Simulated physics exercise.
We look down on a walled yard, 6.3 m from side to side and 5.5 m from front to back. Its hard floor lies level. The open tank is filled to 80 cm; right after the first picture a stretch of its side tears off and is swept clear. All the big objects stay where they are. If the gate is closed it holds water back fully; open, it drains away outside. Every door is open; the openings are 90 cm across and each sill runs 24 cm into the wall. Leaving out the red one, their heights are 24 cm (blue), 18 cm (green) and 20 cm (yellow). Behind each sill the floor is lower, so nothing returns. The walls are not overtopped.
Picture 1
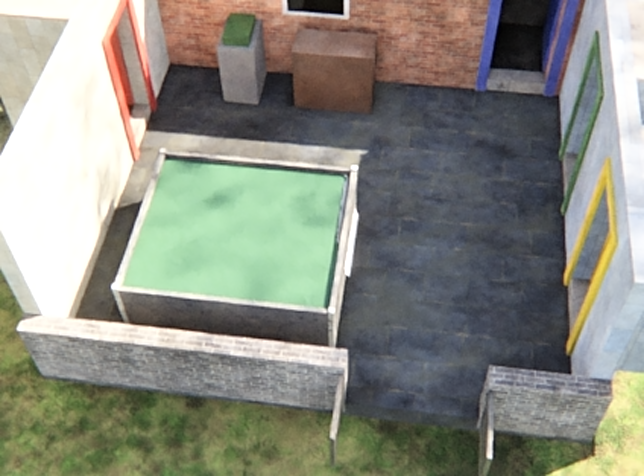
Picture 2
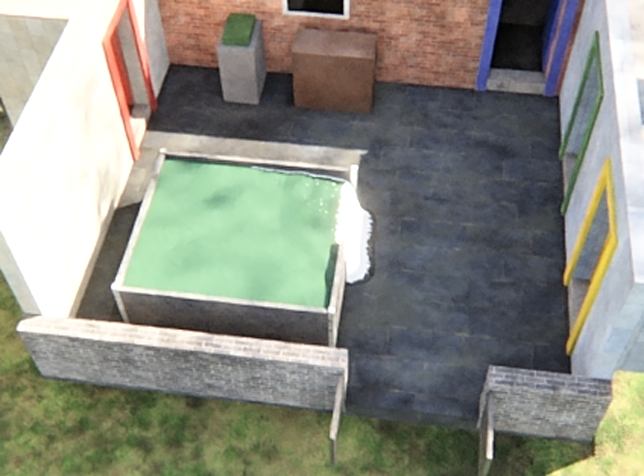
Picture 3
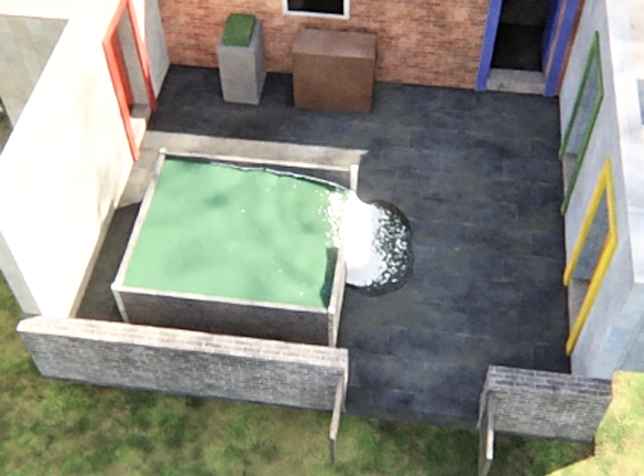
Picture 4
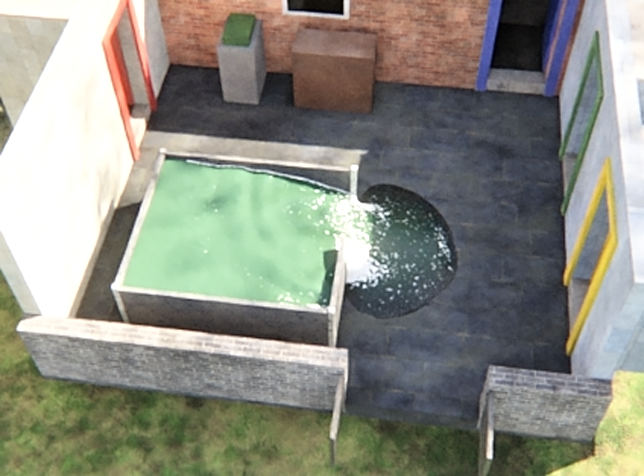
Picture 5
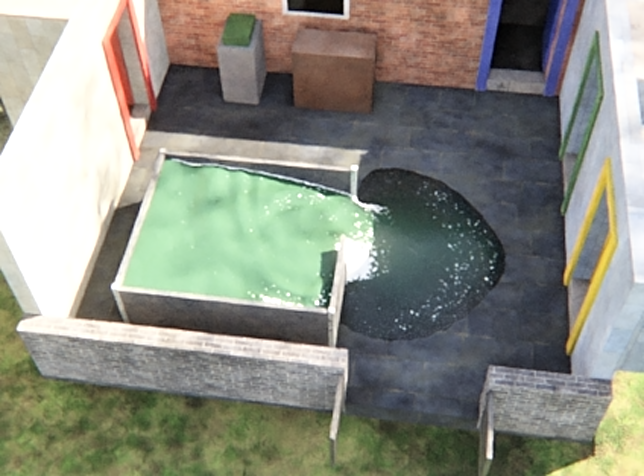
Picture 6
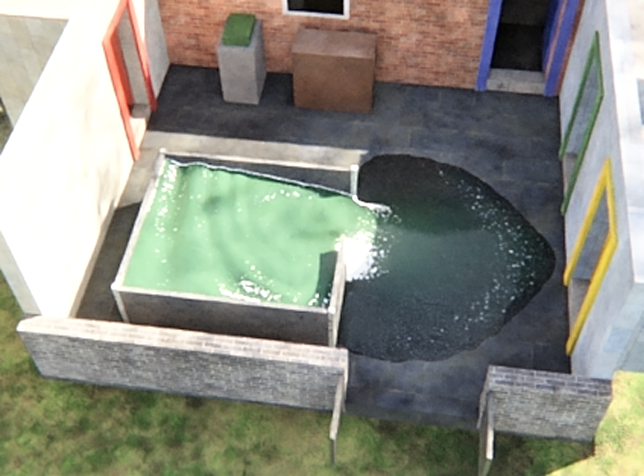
Green water bursts through the torn right side of a square open tank in a walled yard, seen steadily from high above. The dark paved floor lies between a red-framed doorway at left, a blue one at the back brick wall, and green and yellow ones at right. White froth pours from the gap, and a dark, rounded sheet spreads rightward across the paving, flecked with foam.
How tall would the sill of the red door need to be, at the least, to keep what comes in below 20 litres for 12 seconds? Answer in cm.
About 10 cm.
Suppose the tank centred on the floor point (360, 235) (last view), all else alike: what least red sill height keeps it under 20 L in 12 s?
Then roughly 12.0 cm.
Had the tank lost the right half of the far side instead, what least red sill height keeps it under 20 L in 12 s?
About 21 cm.
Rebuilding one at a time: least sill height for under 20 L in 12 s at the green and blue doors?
About 26 cm at green and 32 cm at blue.
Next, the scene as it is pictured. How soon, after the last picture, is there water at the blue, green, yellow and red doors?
Blue 1.2 s, green 0.3 s, yellow 0.2 s, red 5.5 s.
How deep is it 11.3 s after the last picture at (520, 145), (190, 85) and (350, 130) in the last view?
About 12, 17 and 10 cm.
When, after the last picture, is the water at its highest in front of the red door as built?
At about 10.0 s.
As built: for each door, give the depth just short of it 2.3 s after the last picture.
Depths in cm: Blue 34, green 28, yellow 29, red 0.
Then, 0.7 s after the last picture water covers 40 % of the floor, deepest (49 cm) near (356, 233); it has not reached the red door.
Then, 2.3 s after the last picture water covers 50 % of the floor, deepest (40 cm) near (549, 98); it has not reached the red door.
Then, 11.3 s after the last picture water covers 95 % of the floor, deepest (19 cm) near (224, 190); 12 cm at the red door, 0 litres in over its 15 cm sill.
At the red door as built, the water peaked near 15 cm, 10.1 s after the last picture.
With a sill of 8.5 cm, 39 litres would have come in within the 12 s; with 11 cm, 13 litres. So under 20 litres takes about 10 cm.
